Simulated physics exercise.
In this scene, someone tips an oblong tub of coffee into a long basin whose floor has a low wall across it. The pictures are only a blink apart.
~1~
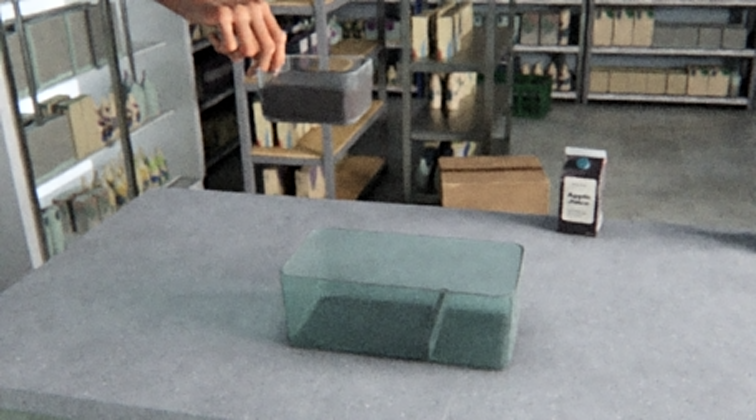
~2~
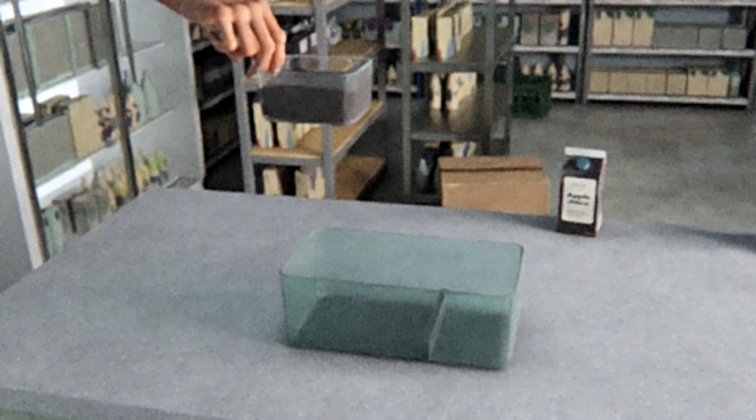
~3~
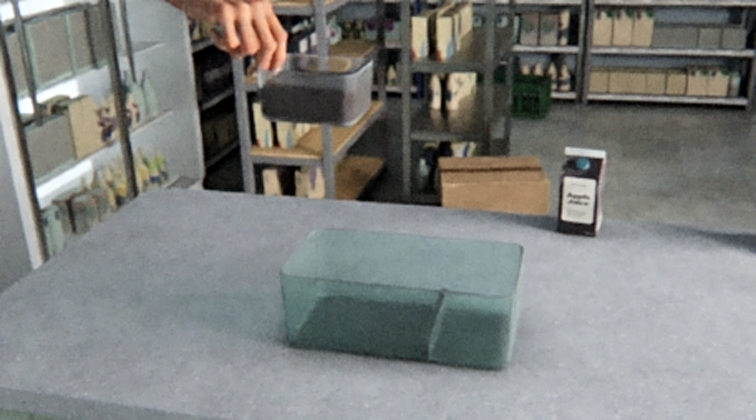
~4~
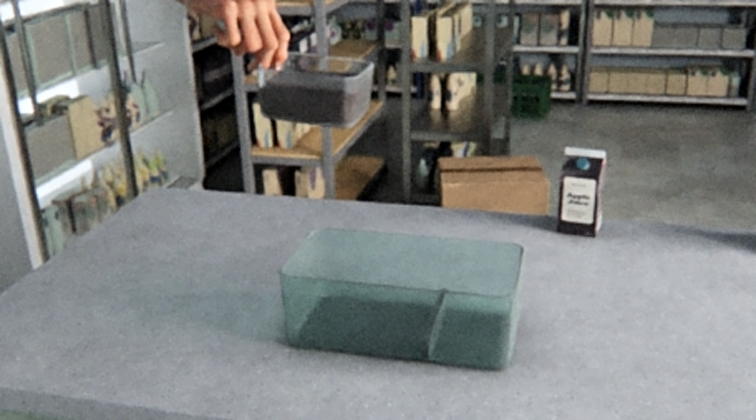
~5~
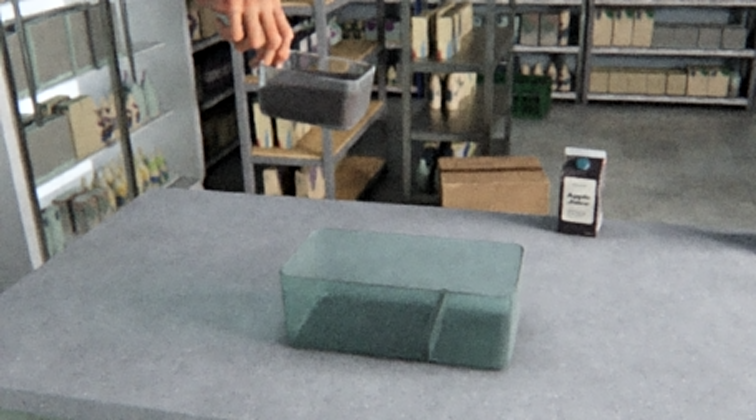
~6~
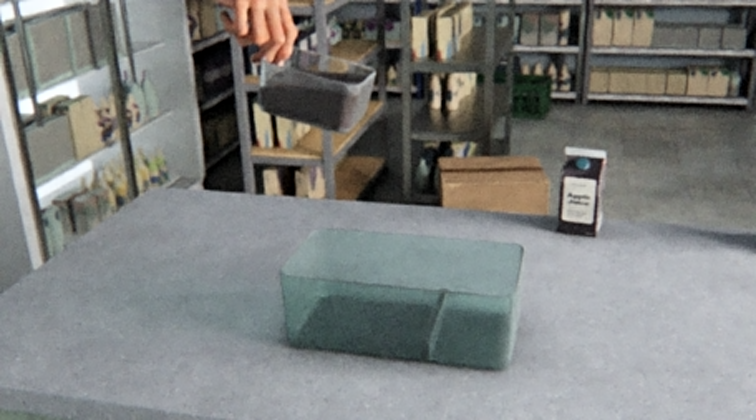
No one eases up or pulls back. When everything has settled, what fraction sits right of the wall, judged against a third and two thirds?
Short answer, the right side holds a middle share of a third to two thirds.
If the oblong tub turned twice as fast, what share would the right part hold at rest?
Near 20 %.
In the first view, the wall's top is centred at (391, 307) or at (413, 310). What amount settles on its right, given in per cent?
It works out to around 75 per cent for the first and around 65 per cent for the second.
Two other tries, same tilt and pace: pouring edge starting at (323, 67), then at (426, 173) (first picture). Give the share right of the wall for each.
In turn 15 % and 70 %.
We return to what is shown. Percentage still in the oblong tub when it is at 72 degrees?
Roughly 45 in a hundred.
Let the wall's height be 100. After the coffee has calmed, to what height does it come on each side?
The left side ends up close to 30, the right side close to 50.
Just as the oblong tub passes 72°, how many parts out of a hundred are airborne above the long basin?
Estimate: Some 50 per cent.
A moment on, the oblong tub is tipped part way and 45 per cent is still to pour, 6 is left of the wall and 0 right of it.
Next, the oblong tub is tipped right over and 7 per cent is still to pour, 33 is left of the wall and 44 right of it.
Then the oblong tub is tipped right over and 0 per cent is still to pour, 52 is left of the wall and 44 right of it.
Later the oblong tub is tipped right over and 0 per cent is still to pour, 52 is left of the wall and 45 right of it.
At rest 52 per cent lies left of the wall, 45 right of it and 3 outside.
